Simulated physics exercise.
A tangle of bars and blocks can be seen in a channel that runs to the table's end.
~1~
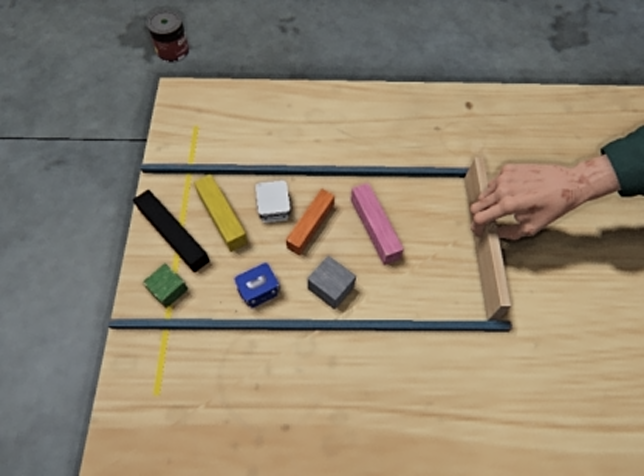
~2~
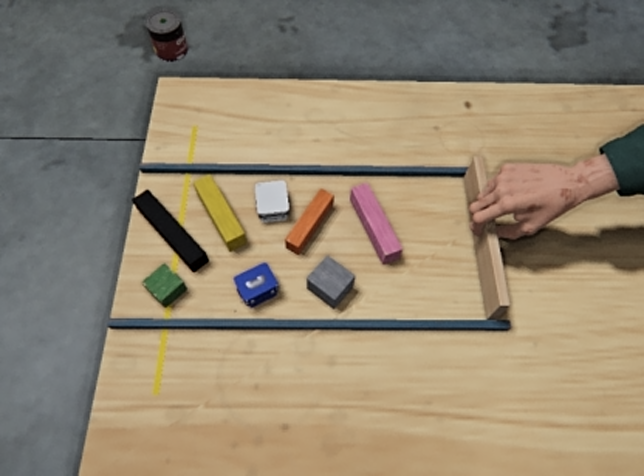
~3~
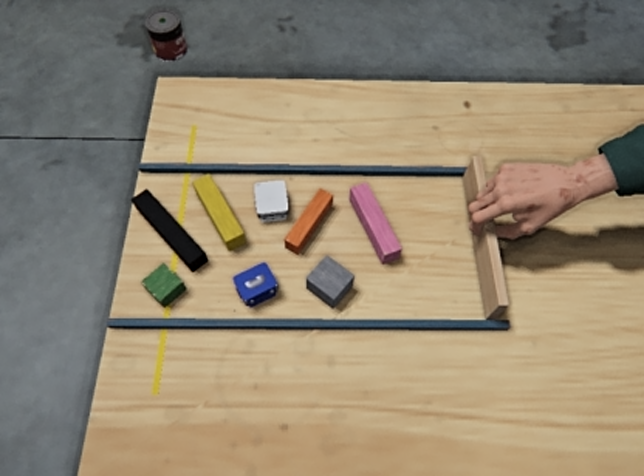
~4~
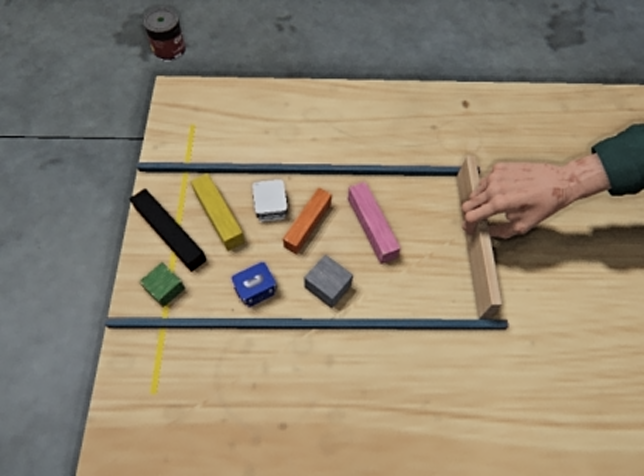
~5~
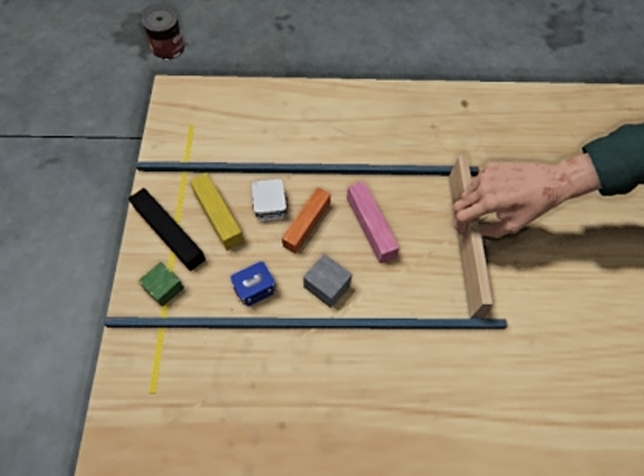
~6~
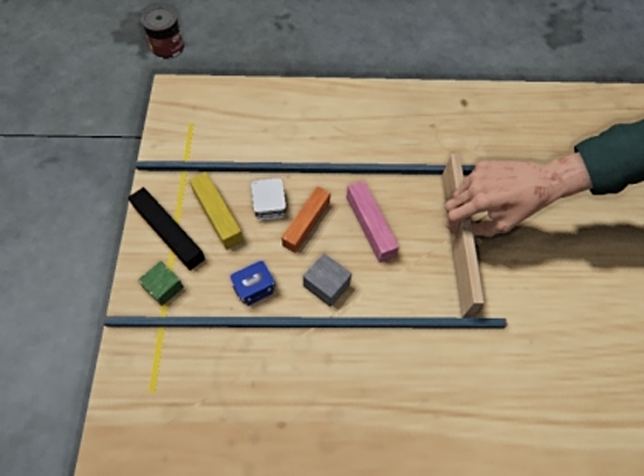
A hand slides a wooden board slightly left along a channel toward unmoving bars and blocks.
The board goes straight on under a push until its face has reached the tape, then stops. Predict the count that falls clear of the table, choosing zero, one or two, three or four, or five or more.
Fallen: Three or four.
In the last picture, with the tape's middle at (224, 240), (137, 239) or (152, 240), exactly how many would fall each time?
Try by try, 0, 7 and 5.
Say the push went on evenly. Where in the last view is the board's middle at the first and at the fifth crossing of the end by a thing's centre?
In pixels, around (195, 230) followed by around (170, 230).
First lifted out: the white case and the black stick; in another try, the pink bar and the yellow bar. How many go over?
First 1, then 1.
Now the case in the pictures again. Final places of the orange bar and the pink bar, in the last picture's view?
In order, first (149, 216), then (166, 218).
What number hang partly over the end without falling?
I get 2.
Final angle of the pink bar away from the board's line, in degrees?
I'd estimate about 0 degrees.
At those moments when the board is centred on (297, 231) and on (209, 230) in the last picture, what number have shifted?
5 and 8.
Soon after, none off yet; black stick at rest near (166, 228); green block at rest near (161, 284); yellow bar at rest near (216, 210).
Then, none off yet; black stick moved a little near (142, 237); green block moved about its own width near (126, 280); yellow bar moved about its own width near (152, 214).
At rest, the number that fall off is three or four; fallen, yellow bar, green block and black stick.
